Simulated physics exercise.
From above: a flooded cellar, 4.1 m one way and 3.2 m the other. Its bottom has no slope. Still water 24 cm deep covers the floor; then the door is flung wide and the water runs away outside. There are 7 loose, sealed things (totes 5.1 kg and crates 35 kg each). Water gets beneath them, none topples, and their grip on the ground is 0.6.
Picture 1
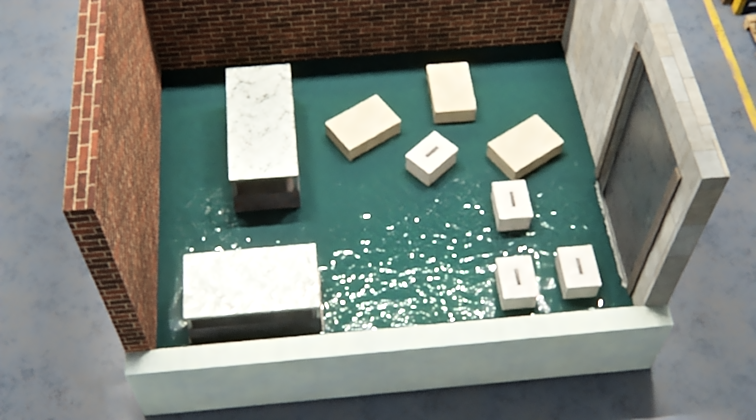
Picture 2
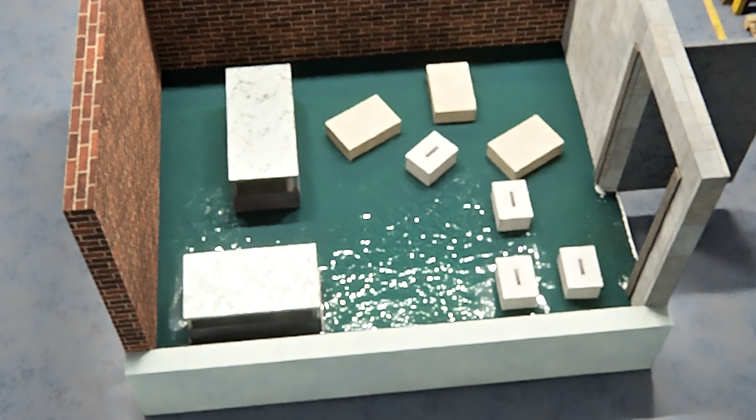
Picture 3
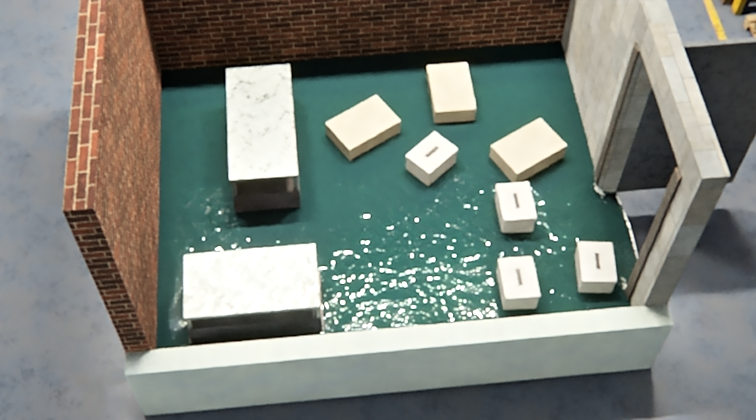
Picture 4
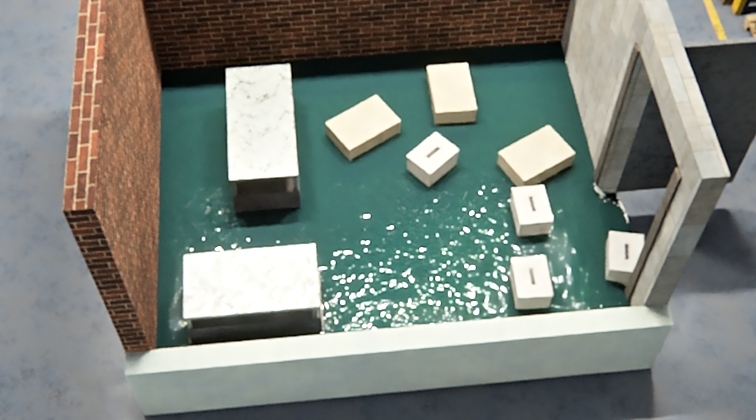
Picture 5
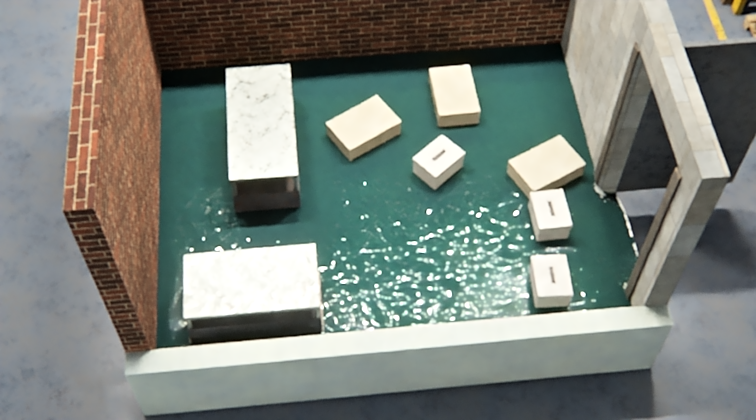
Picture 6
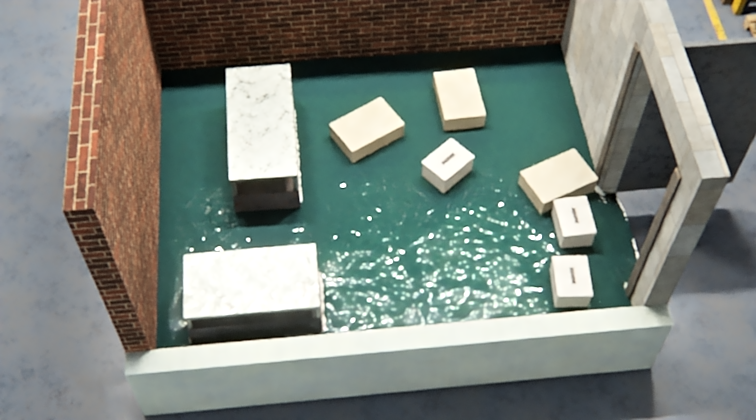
In a flooded cellar, a door opens and pale floating boxes drift right, one passing through.
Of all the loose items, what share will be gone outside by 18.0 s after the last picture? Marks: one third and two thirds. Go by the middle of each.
It is at least two thirds.
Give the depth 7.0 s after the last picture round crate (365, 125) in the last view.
Roughly 14 cm.
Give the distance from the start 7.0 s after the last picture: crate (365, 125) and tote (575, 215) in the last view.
In turn: 80 cm, gone out.
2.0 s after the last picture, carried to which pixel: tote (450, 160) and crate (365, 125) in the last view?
Near (501, 185) and (398, 142).
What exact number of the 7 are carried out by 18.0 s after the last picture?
5 of them.
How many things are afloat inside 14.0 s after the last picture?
At that moment 0.
Then, 2.0 s after the last picture 4 of 7 are out; 3 afloat.
Then, 7.0 s after the last picture 5 of 7 are out; 0 afloat.
Then, 14.0 s after the last picture 5 of 7 are out; 0 afloat.
Then, 18.0 s after the last picture 5 of 7 are out; 0 afloat.
